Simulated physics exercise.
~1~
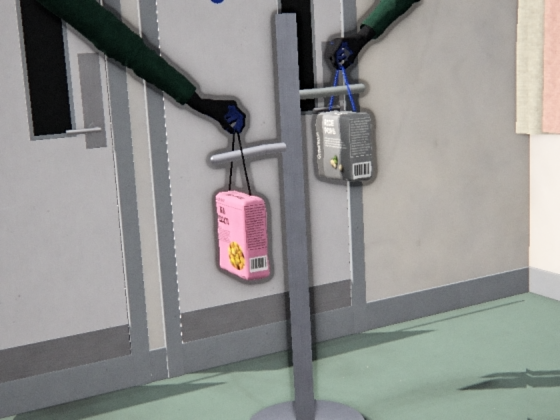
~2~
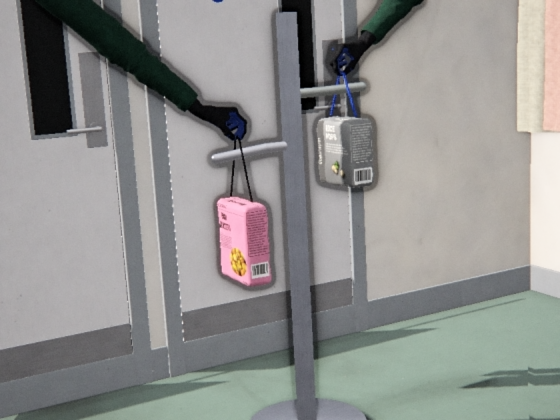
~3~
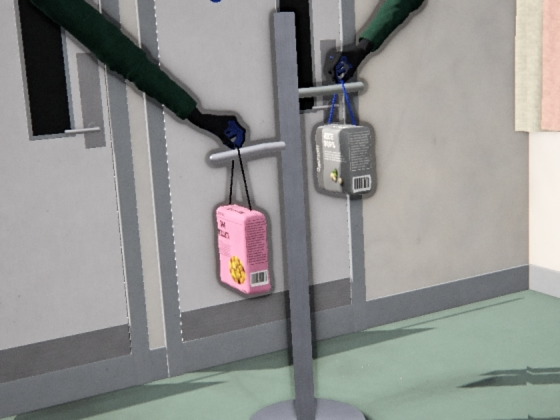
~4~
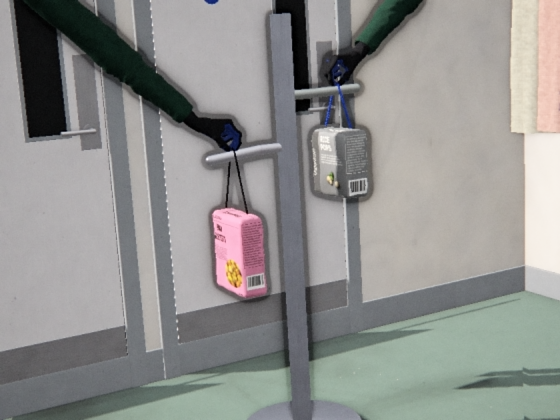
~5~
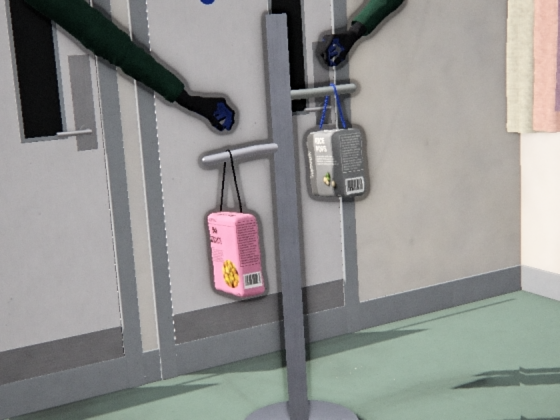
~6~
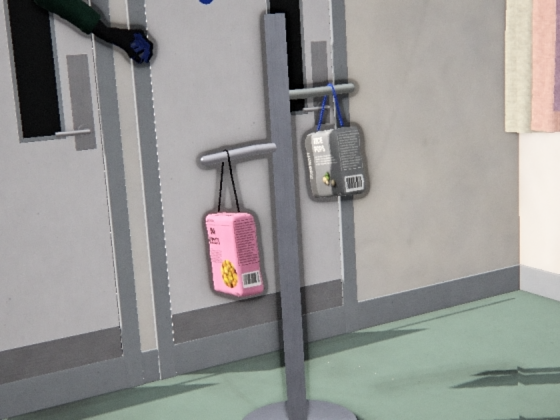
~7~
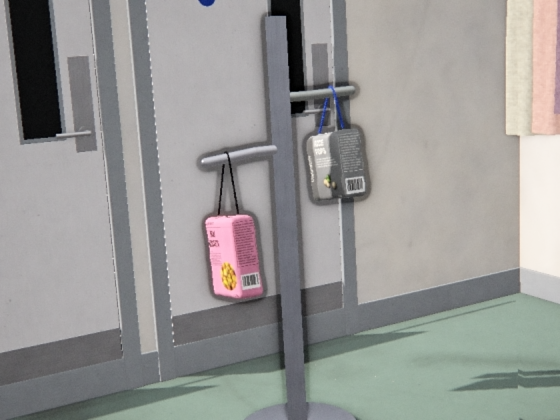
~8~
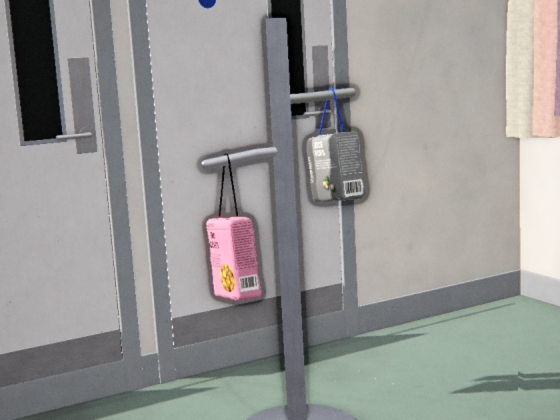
In a room with grey doors and a green floor, two dark hands in green sleeves hold a pink bag and a grey sack by their loops beside the pegs of a grey coat stand. The hands lower both a little, the pink bag at the left peg and the grey sack at the right. The loops settle over the pegs, and the hands let go and draw back out of view. Left alone, the grey sack and then the pink bag lean slightly. At the end, both still hang from their pegs.
